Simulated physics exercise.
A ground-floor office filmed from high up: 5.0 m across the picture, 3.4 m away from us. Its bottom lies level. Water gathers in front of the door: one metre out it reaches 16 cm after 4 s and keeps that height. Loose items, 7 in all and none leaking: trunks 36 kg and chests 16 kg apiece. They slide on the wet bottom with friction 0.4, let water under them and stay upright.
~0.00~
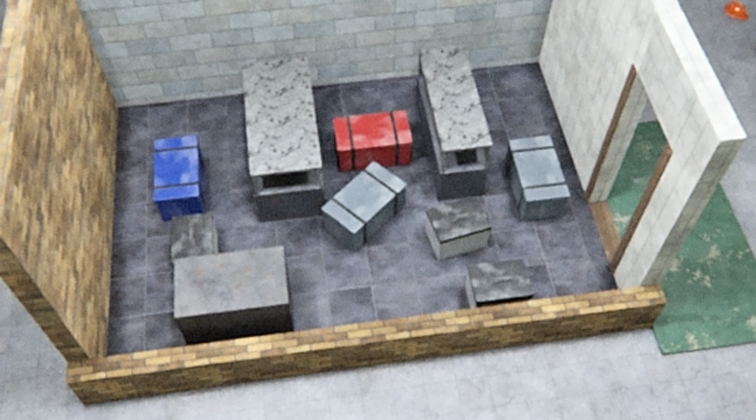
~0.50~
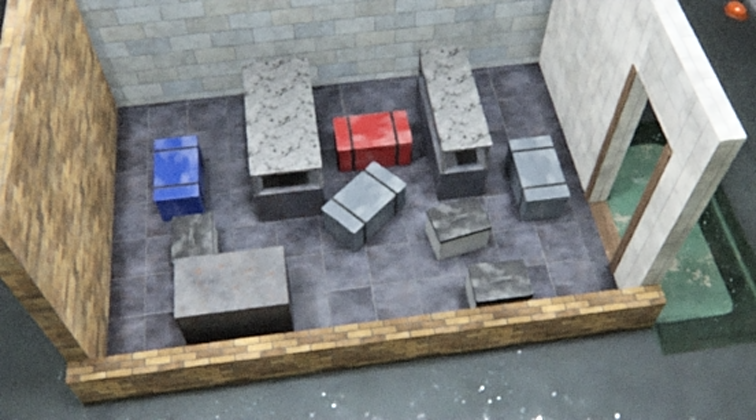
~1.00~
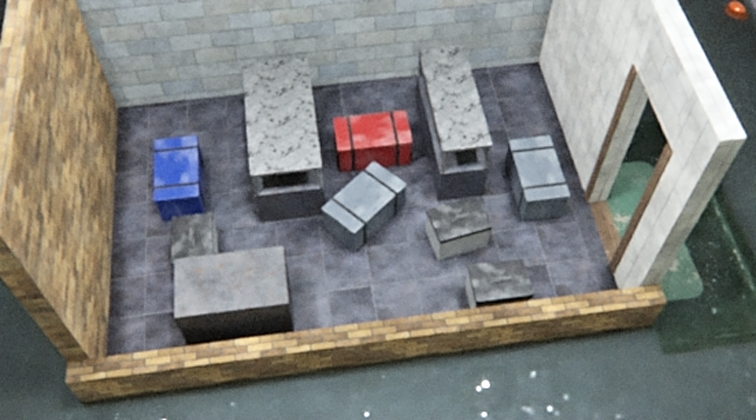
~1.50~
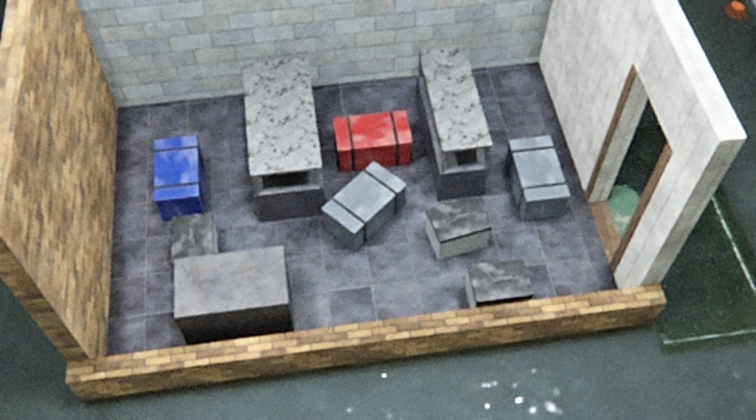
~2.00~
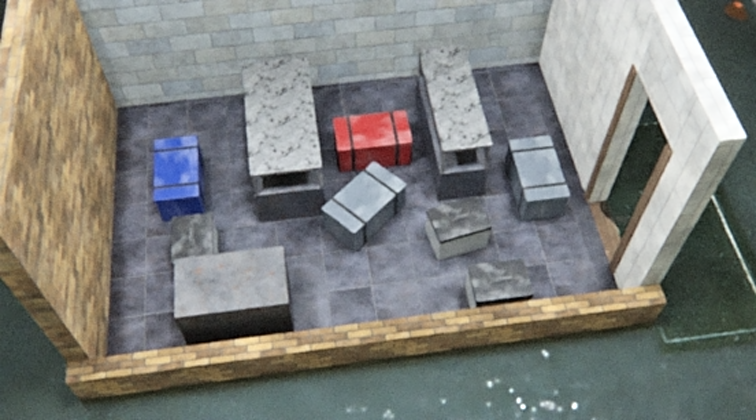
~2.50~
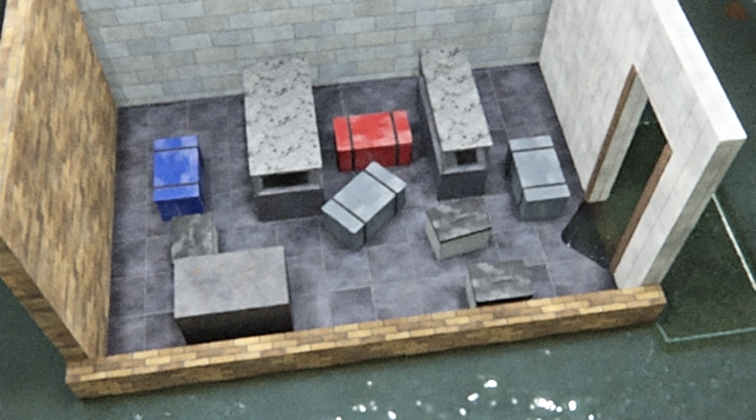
A ground-floor office with a dark tiled floor, pale back wall and brick-edged sides is seen from high above by a camera that stays still. Two long speckled grey counters flank a red trunk, with a blue trunk at left, grey trunks at centre and right, and grey blocks nearer the front. Dark water spreads around the outside, then a little creeps through the right doorway, while everything inside stays put.
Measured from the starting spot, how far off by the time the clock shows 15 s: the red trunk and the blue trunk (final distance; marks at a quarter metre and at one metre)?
Red trunk holds its place; blue trunk stays put.
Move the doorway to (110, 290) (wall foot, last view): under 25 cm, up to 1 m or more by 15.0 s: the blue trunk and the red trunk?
Then the blue trunk holds its place, the red trunk stays put.
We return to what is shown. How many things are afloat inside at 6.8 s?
I count 0.
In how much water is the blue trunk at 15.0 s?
About 6 cm.
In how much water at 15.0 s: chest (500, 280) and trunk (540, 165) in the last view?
About 7 and 5 cm.
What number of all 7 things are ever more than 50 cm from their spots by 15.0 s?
That makes 2.
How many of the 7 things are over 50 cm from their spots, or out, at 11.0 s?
1 of them.
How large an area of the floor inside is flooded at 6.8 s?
Roughly 7.0 m2.
After 3.5 s the red trunk is near (372, 130), 0.0 m from its start, aground; the blue trunk is near (176, 167), 0.0 m from its start, aground; 0 afloat.
After 6.8 s the red trunk is near (372, 130), 0.0 m from its start, aground; the blue trunk is near (176, 167), 0.0 m from its start, aground; 0 afloat.
After 11.0 s the red trunk is near (372, 130), 0.0 m from its start, aground; the blue trunk is near (176, 167), 0.0 m from its start, aground; 0 afloat.
After 15.0 s the red trunk is near (372, 130), 0.0 m from its start, aground; the blue trunk is near (176, 167), 0.0 m from its start, aground; 1 afloat.
